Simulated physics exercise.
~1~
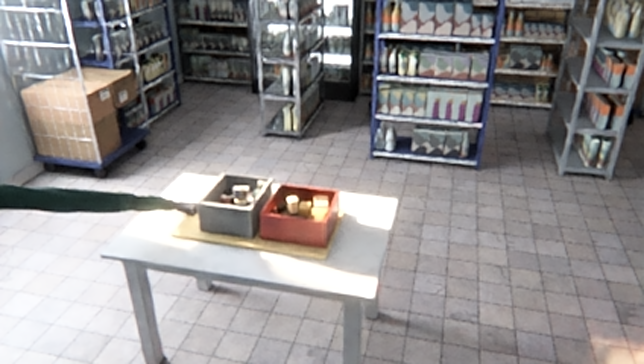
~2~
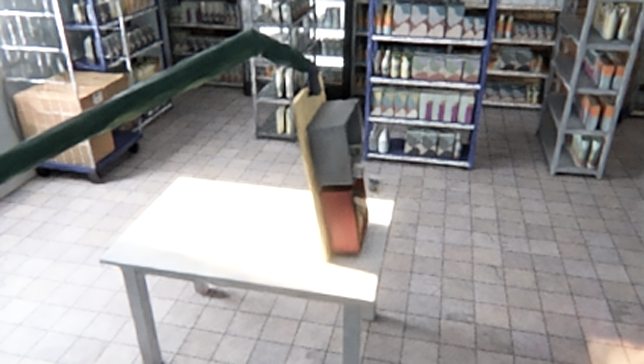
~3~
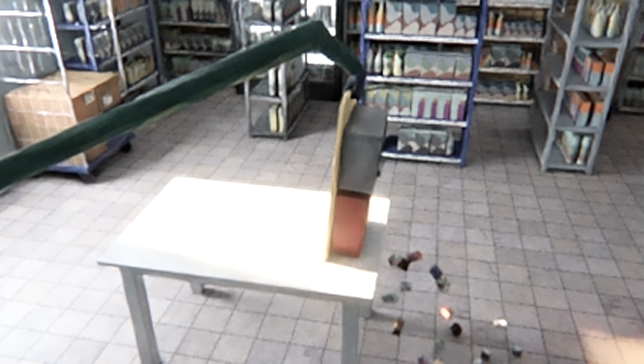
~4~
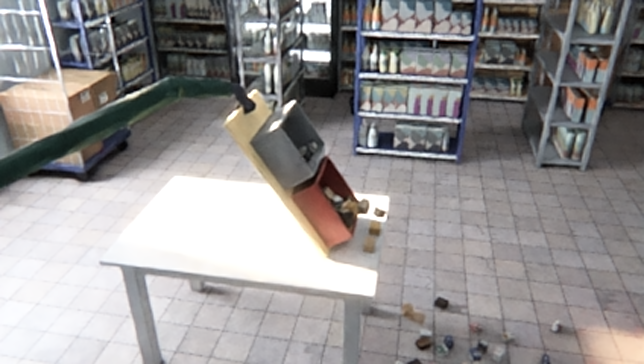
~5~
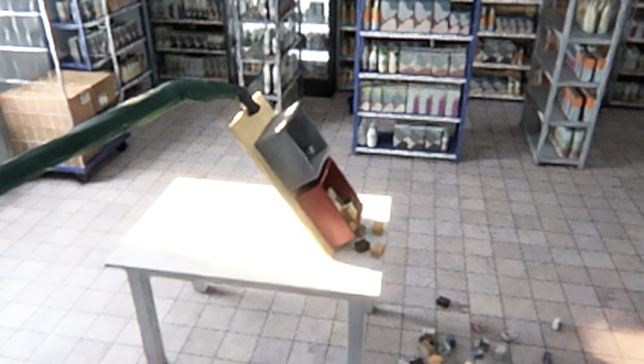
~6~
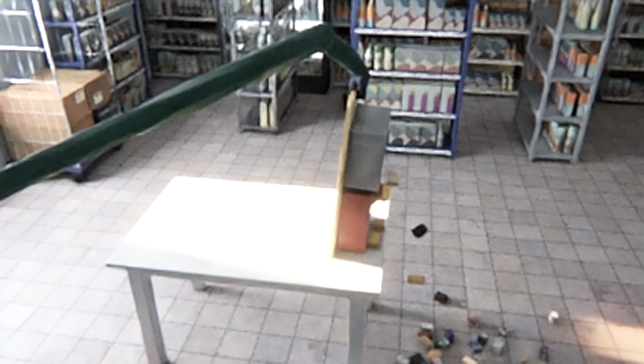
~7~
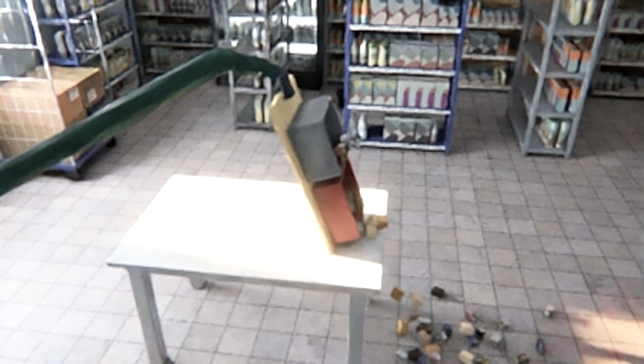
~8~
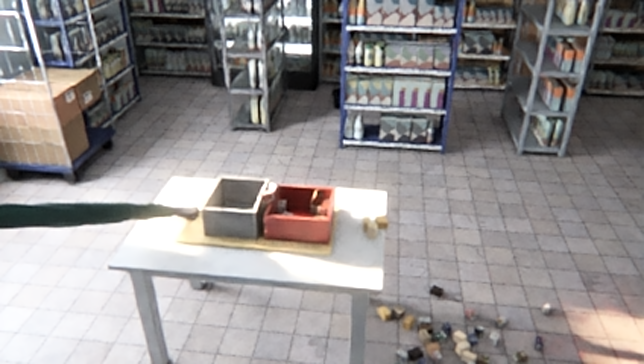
Green arm tipping a board with grey and red trays over a table's right edge, spilling blocks, then laying it flat.
